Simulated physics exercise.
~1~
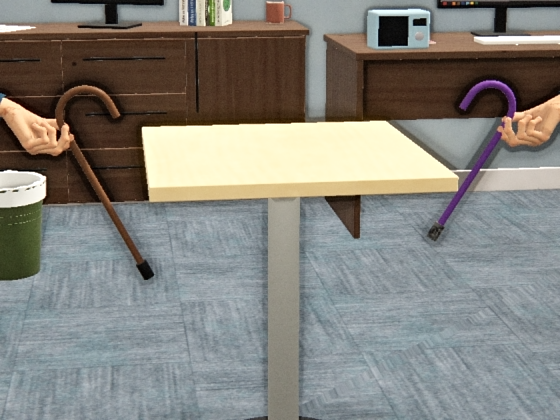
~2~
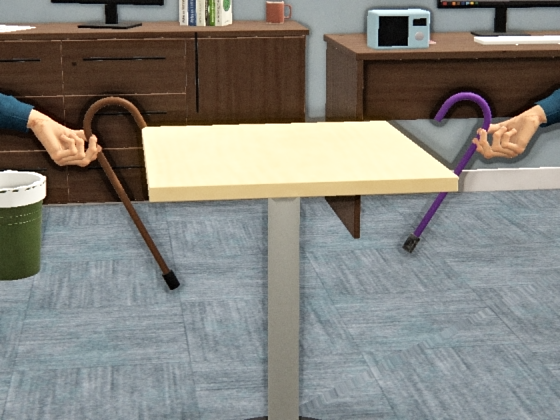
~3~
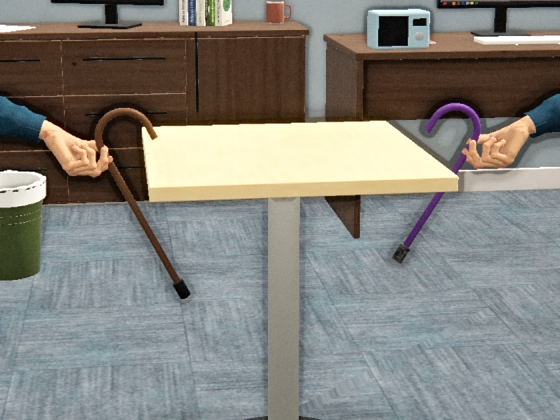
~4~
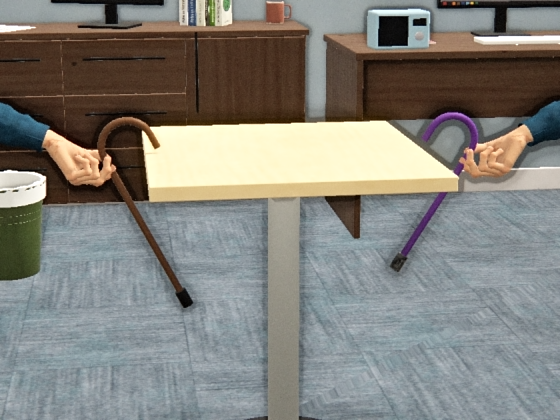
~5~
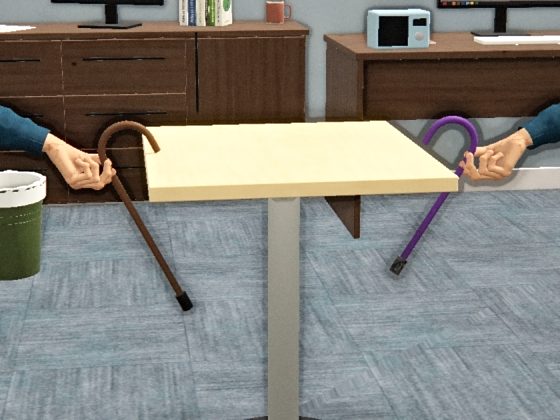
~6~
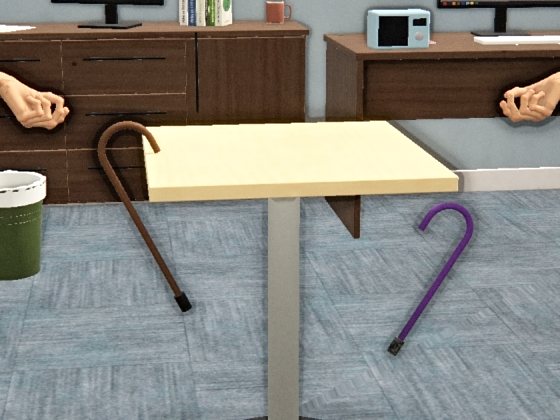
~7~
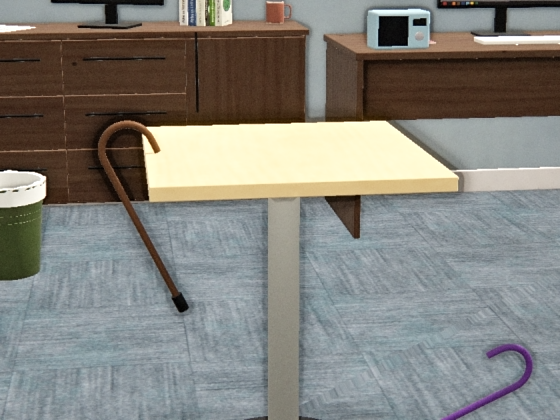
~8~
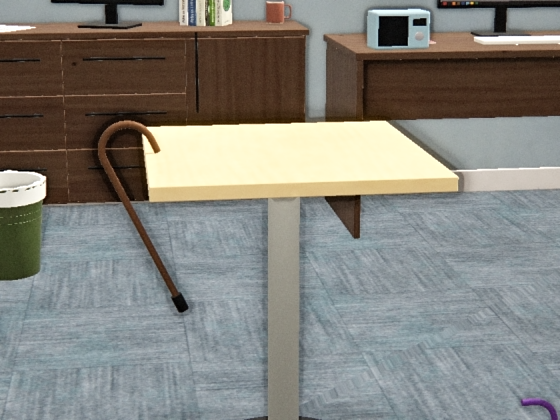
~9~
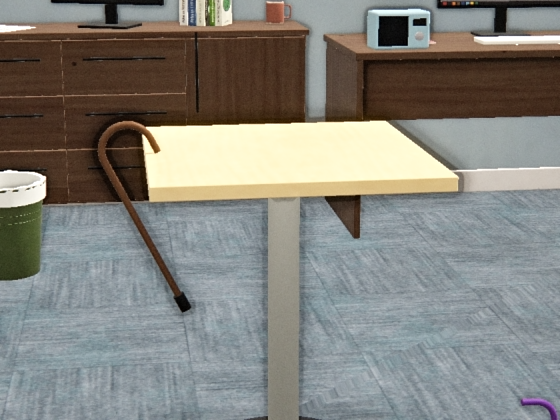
In an office with blue-grey carpet, seen from the front by a still camera, a pale-topped table on a grey post stands before dark wooden desks and drawers. A hand on the left holds a brown cane and one on the right holds a purple cane. Both hands move inward, bringing the crooks to opposite edges of the tabletop, then let go and draw back. The brown cane stays hooked on the left edge, while the purple cane drops, tips over and slides toward the lower right. Finally the brown cane hangs still, and only the purple crook shows at the corner.
